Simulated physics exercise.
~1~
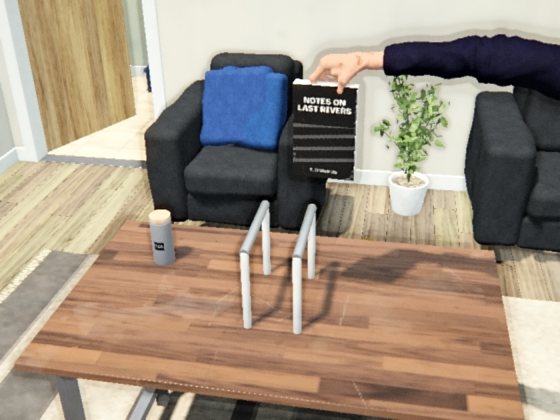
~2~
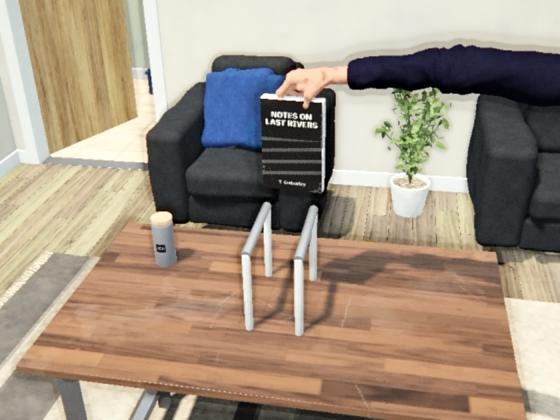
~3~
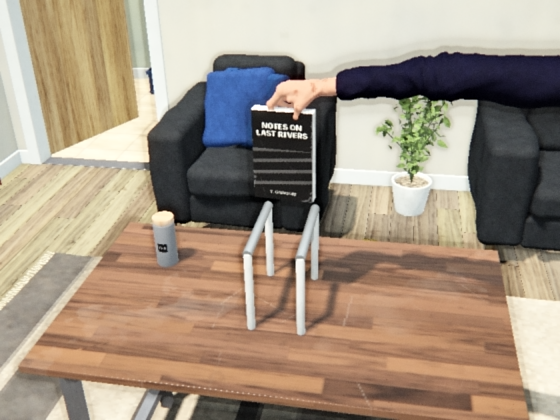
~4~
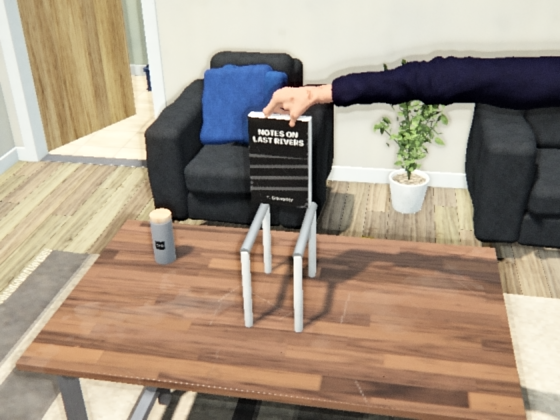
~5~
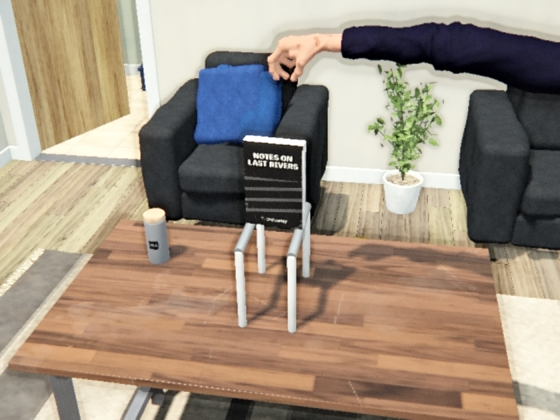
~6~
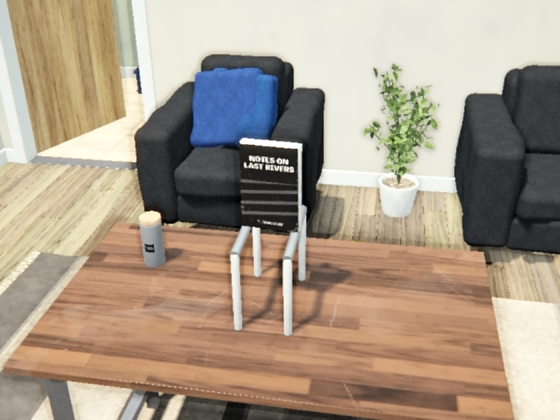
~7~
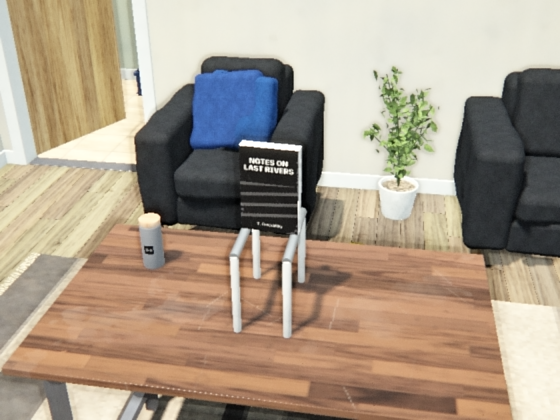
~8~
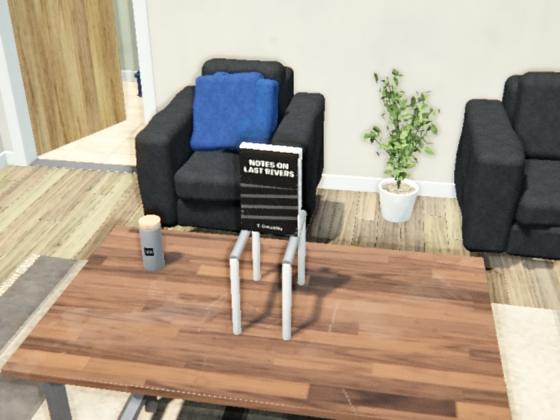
A black book, held upright by a hand, moved left and was lowered over the gap between two metal rails on a wooden table; the hand let go and drew back, and the book stayed caught upright in the stand, near a grey jar.
